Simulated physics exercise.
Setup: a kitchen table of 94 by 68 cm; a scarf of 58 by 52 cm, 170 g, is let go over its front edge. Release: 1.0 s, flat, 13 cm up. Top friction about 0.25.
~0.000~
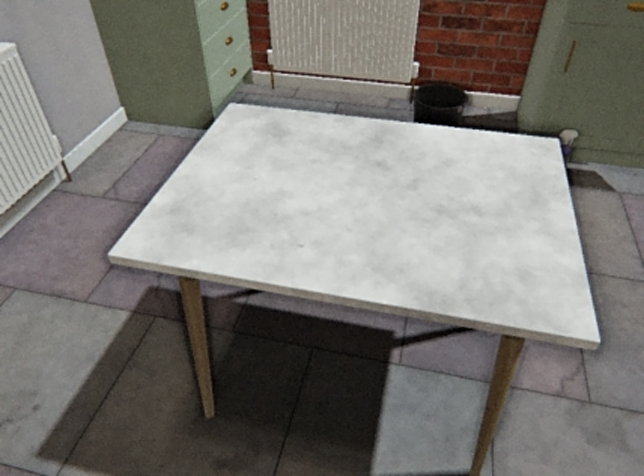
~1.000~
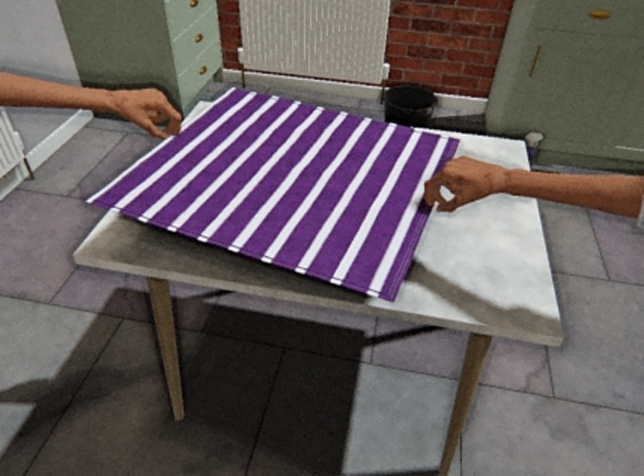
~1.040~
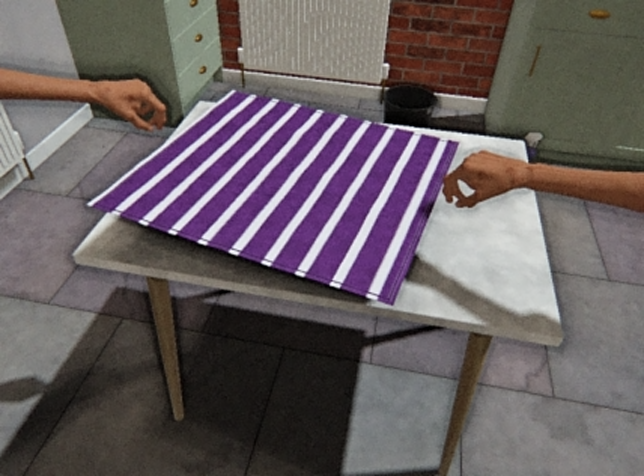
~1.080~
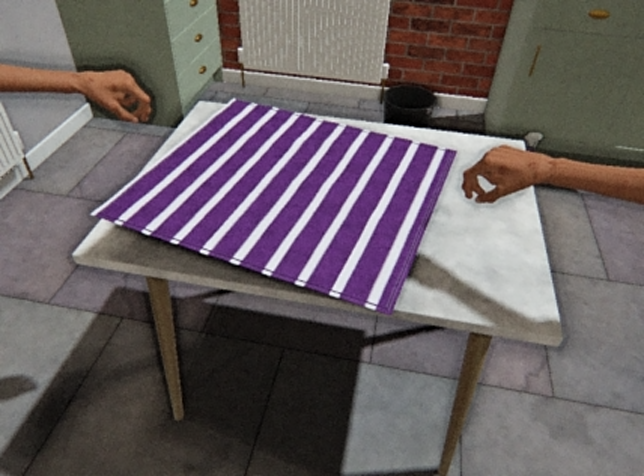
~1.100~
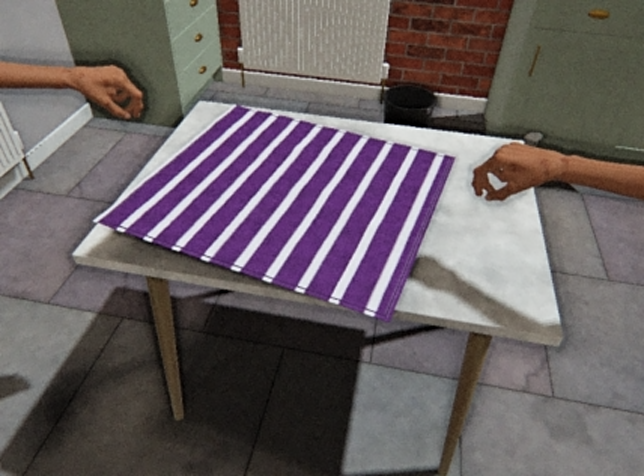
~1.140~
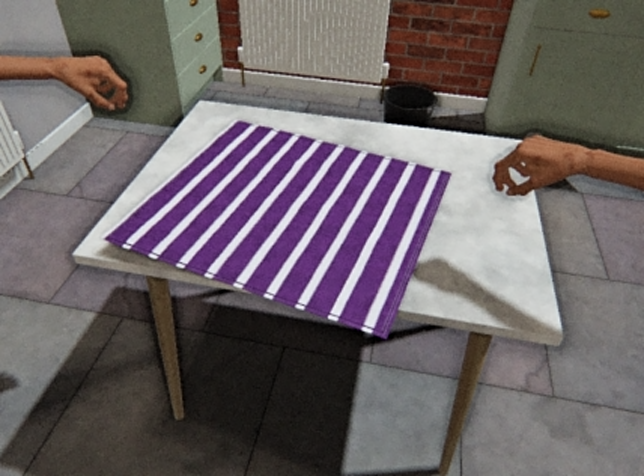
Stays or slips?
Safe.
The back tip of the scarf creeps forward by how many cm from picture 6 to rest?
It slips forward by about 0 cm.
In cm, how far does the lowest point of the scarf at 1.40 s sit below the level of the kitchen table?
It hangs about 10 cm below the top.
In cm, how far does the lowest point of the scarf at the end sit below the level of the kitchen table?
10 cm, roughly.
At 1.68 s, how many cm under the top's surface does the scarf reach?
At that moment it reaches about 10 cm below the top.
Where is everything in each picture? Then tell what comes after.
The first frame shows the bare kitchen table.
The second frame shows scarf corners (87, 203) (233, 89) (460, 140) (393, 303).
The third frame shows scarf corners (88, 206) (233, 91).
The fourth frame shows scarf corners (92, 216) (234, 100).
The fifth frame shows scarf corners (94, 223) (234, 106).
The sixth frame shows scarf corners (101, 240) (236, 121) (451, 174) (386, 339).
By 1.4 s, 90 % of the scarf is still over the top.
By 1.7 s, 90 % of the scarf is still over the top.
By 1.9 s, 90 % of the scarf is still over the top.
By 2.2 s, 90 % of the scarf is still over the top.
By 4.4 s, 90 % of the scarf is still over the top.
